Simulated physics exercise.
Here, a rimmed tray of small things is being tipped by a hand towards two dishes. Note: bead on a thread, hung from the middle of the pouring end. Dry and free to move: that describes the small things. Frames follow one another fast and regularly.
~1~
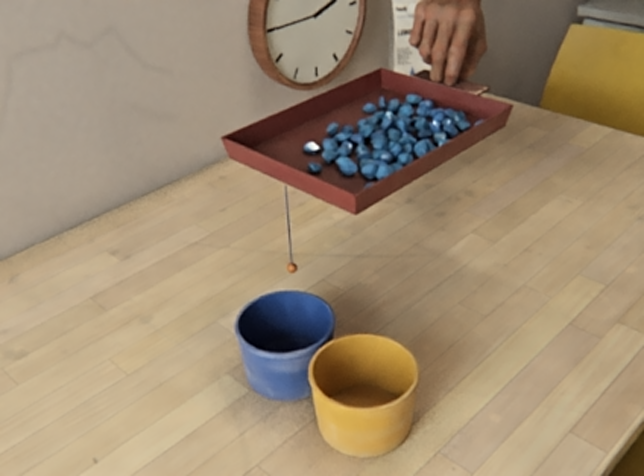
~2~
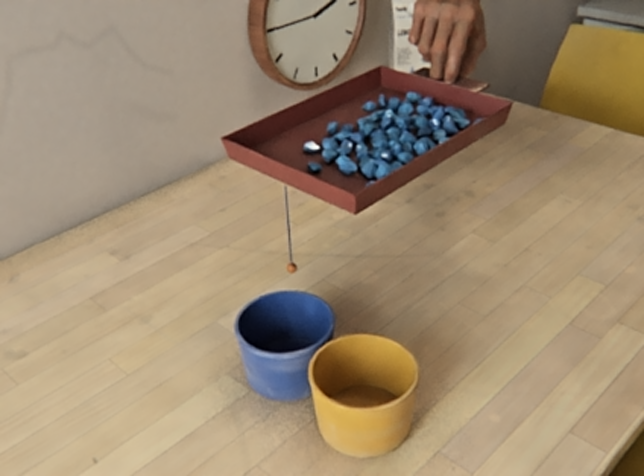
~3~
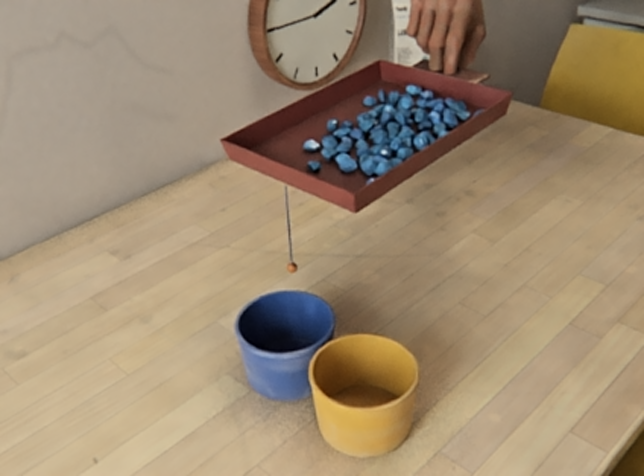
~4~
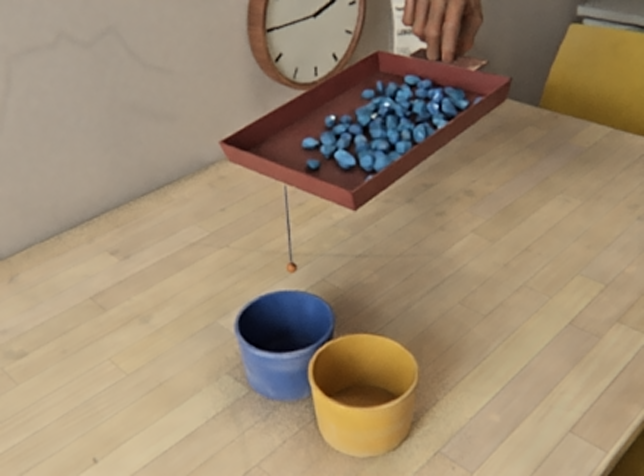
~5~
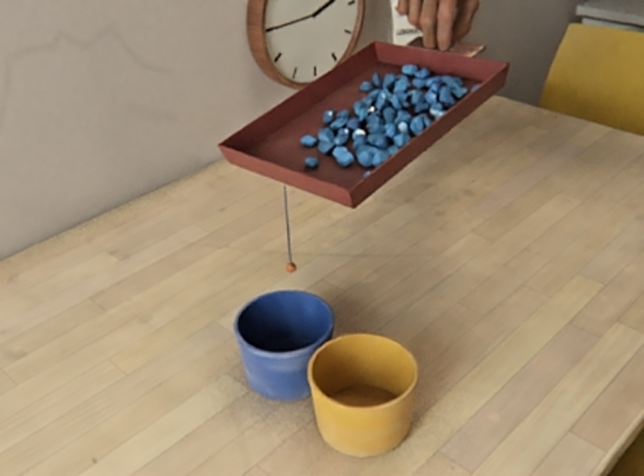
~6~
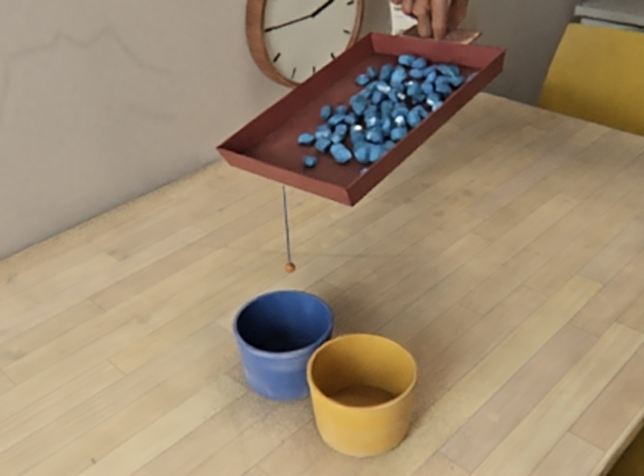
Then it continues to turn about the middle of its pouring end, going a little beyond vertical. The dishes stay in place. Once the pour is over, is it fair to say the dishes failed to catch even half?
Yes, they caught less than half.
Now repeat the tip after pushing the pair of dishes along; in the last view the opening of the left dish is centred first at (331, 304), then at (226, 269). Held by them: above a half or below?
Result, first setup: The minor share; second setup: The bulk.
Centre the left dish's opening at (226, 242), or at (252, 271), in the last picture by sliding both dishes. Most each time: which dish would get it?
First try, the leftmost dish; second try, the leftmost dish.
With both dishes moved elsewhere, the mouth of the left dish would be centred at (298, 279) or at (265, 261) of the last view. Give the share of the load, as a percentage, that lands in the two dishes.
0 per cent the first time, 50 per cent the second time.
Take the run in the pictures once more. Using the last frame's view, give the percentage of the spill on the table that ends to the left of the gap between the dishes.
It amounts to some 100 percent.
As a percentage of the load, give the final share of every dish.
About: Left dish 0, right dish 0 per cent.
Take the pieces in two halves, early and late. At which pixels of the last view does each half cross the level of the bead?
Earlier half at (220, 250), later half at (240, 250).
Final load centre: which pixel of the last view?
Around (219, 321).
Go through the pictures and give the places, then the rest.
The first picture shows corners of the pouring end (228, 137) and (355, 191), level; middle of the load (394, 135), aquarium stones; left dish (251, 366); right dish (329, 420); bead on its thread (292, 268).
The second picture shows corners of the pouring end (227, 137) and (355, 191), level; middle of the load (394, 134).
The third picture shows corners of the pouring end (227, 139) and (354, 190), tipped barely, lowest at the left corner; middle of the load (394, 129).
The fourth picture shows corners of the pouring end (225, 141) and (352, 188), tipped a little, lowest at the left corner; middle of the load (392, 122).
The fifth picture shows corners of the pouring end (224, 143) and (349, 186), tipped a little, lowest at the left corner; middle of the load (390, 114).
The sixth picture shows corners of the pouring end (222, 146) and (346, 185), tipped a little, lowest at the left corner; middle of the load (387, 107); left dish (250, 366); right dish (327, 419).
Just after the last frame, tray tipped steeply; almost all on the tray; just a few in the air.
A moment on, tray tipped right over; roughly half on the tray; roughly half outside both; about a tenth in the air.
Further on, tray tipped past a quarter turn; just a few in the left dish; almost all outside both.
When it is over, tray tipped past a quarter turn; not one in the right dish; just a few in the left dish; almost all outside both.
